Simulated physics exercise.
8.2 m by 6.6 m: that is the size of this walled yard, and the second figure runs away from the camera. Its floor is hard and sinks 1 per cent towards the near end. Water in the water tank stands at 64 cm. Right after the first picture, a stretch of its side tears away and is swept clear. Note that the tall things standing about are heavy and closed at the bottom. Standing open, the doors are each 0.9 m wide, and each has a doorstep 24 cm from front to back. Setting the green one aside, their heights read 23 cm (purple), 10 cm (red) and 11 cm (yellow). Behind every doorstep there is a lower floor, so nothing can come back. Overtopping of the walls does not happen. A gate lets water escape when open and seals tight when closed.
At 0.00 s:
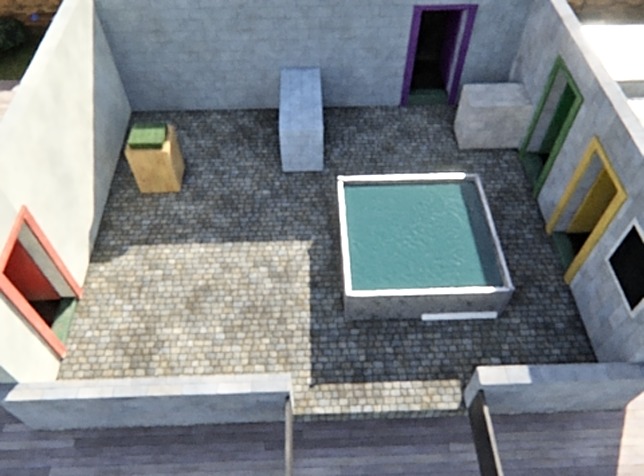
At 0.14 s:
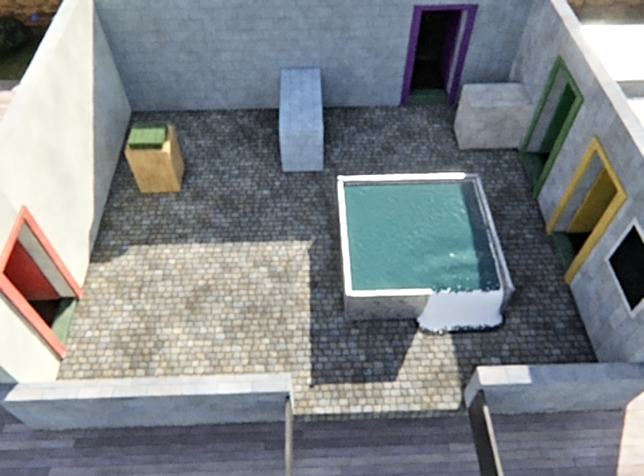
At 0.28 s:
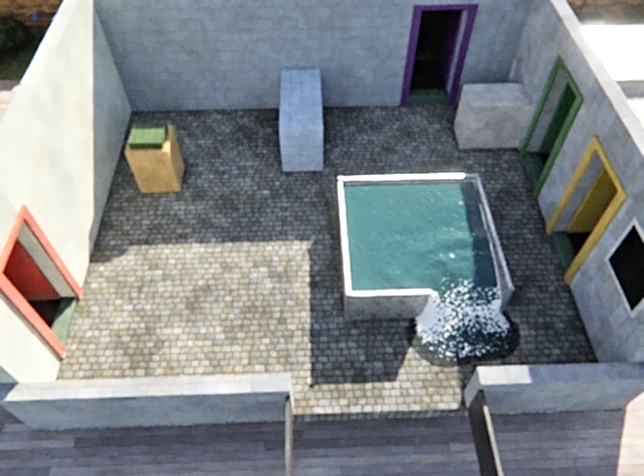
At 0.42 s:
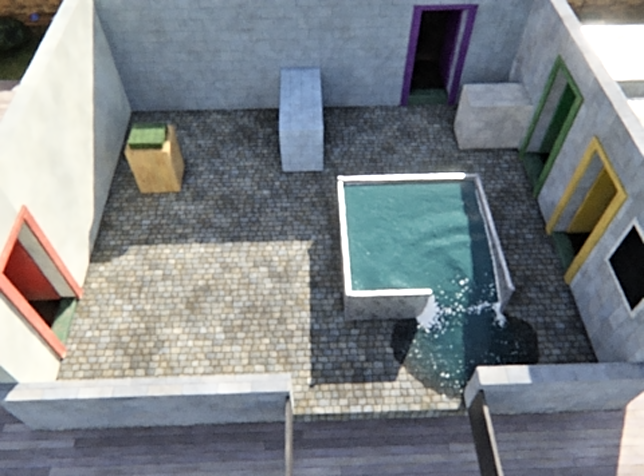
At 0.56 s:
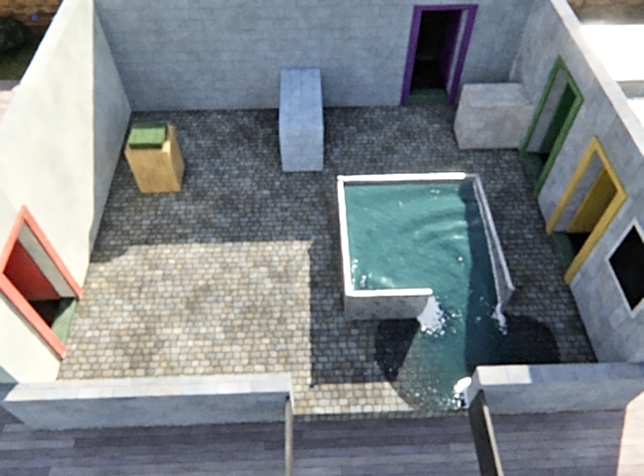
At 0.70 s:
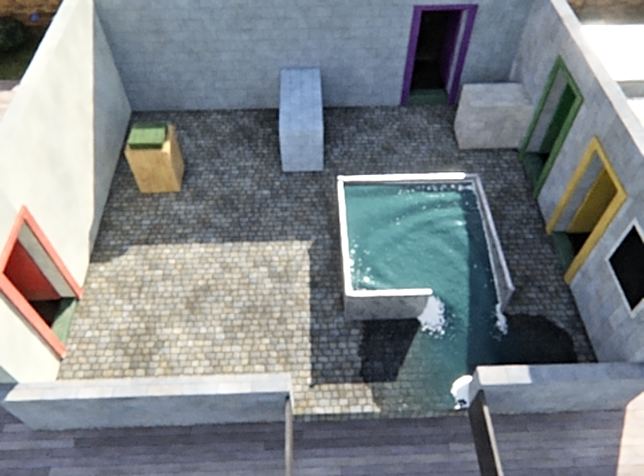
Water burst through the near side of a square tank in a walled, stone-paved yard, splashing white onto the floor, then spread in a dark pool towards the gap in the low front wall.
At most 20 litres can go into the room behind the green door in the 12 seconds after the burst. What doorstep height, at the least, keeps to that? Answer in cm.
I would say about 15 cm.
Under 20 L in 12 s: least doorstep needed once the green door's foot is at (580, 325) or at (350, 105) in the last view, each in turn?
Roughly 25 cm, then roughly 8.0 cm.
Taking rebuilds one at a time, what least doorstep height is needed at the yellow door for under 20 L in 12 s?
At yellow, about 8.0 cm.
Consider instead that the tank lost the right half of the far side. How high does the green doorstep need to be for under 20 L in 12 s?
About 19 cm.
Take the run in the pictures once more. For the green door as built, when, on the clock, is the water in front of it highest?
5.0 s.
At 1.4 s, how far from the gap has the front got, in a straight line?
Around 2.2 m from the gap.
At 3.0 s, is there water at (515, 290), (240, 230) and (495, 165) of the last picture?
Listed order - soaked through, unwetted, soaked through.
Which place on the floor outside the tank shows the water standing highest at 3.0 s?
Near (602, 387).
After 1.4 s water covers 10 % of the floor, deepest (62 cm) near (602, 387); it has not reached the green door.
After 3.0 s water covers 25 % of the floor, deepest (42 cm) near (602, 387); 4 cm at the green door, 0 litres in over its 23 cm doorstep.
After 12.0 s water covers 70 % of the floor, deepest (12 cm) near (590, 387); 9 cm at the green door, 1 litre in over its 23 cm doorstep.
At the green door as built, the water arrived by 2.6 s and peaked near 22 cm at 5.0 s.
With a doorstep of 13 cm, 36 litres would have come in within the 12 s; with 17.5 cm, 10 litres. So under 20 litres takes about 15 cm.
